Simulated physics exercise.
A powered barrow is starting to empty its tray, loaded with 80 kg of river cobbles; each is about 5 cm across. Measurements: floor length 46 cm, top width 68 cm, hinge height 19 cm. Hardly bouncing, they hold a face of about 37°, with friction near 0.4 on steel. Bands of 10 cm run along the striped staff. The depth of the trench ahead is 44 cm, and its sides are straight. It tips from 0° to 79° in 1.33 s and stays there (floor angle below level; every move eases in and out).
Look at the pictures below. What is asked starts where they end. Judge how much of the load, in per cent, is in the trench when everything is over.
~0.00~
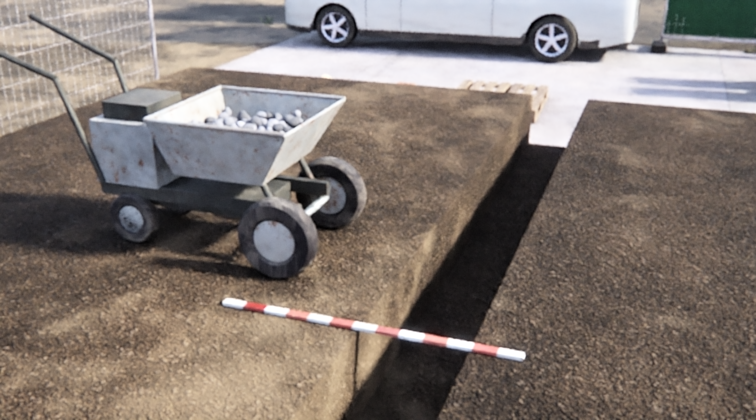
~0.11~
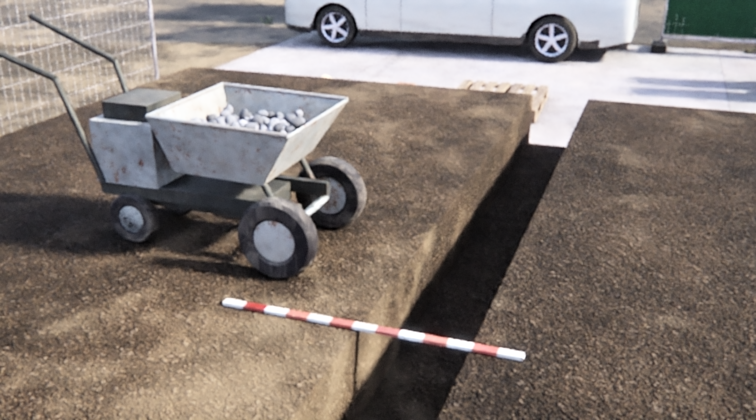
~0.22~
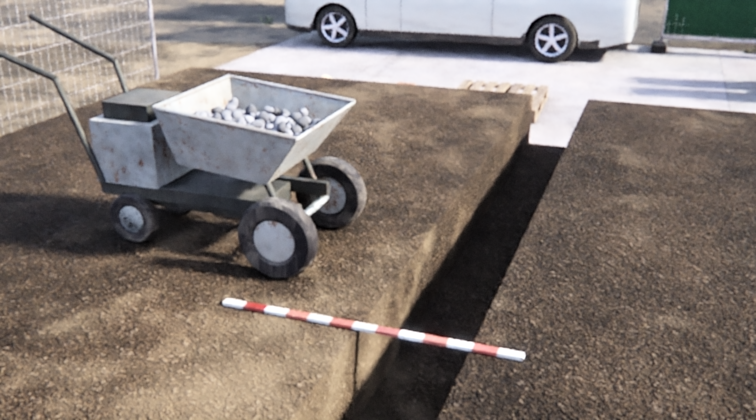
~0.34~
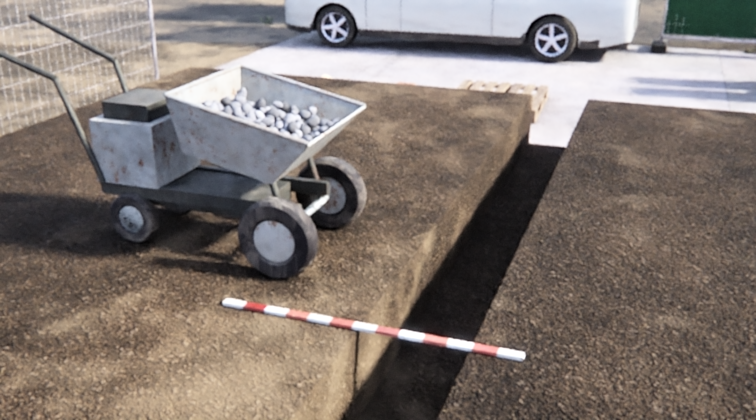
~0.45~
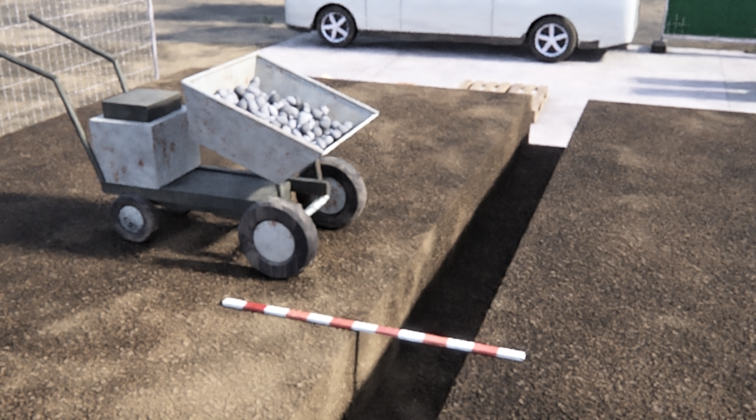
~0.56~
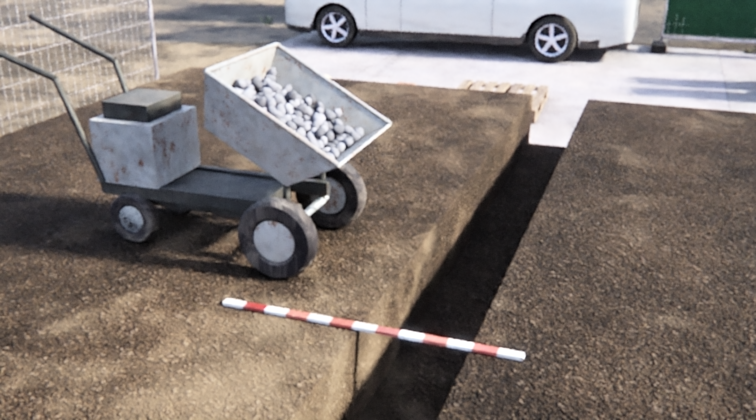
I judge it at about 100 per cent.
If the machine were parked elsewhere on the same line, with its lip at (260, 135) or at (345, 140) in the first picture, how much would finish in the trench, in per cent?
I'd expect some 95 per cent, then some 60.
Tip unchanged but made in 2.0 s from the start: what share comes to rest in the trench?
With that timing, about 100 per cent.
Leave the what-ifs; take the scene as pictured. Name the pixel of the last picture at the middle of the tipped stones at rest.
Their middle ends up near (461, 348).
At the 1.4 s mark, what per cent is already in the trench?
At that moment: Approx. 50 %.
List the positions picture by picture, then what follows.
In the first picture, the tray is at 0°, its lip at (286, 136); the top of the load is at (270, 122).
In the second picture, the tray is at 2°, its lip at (289, 136); the top of the load is at (260, 119); the stones move at 0.2 m/s on average.
The third picture shows lip at (297, 139), floor tilted 6°, highest stones at (230, 112); the stones move at 0.4 m/s on average.
In the fourth picture, the tray is at 13°, its lip at (309, 145); the top of the load is at (236, 101); the stones move at 0.6 m/s on average.
In the fifth picture, the tray is at 21°, its lip at (323, 153); the top of the load is at (245, 91); the stones move at 0.7 m/s on average.
The sixth picture shows lip at (339, 166), floor tilted 30°, highest stones at (262, 82); the stones move at 0.7 m/s on average.
After 1.0 s the floor is at 67°; 100 % in the tray; the foremost stones are at (385, 199).
After 1.4 s the floor is at 79°; 50 % in the tray, 50 % in the trench; the foremost stones are at (488, 346).
After 1.8 s the floor is at 79°; 14 % in the tray, 86 % in the trench; the foremost stones are at (493, 344).
After 3.7 s the floor is at 79°; 0 % in the tray, 100 % in the trench; the foremost stones are at (490, 356).
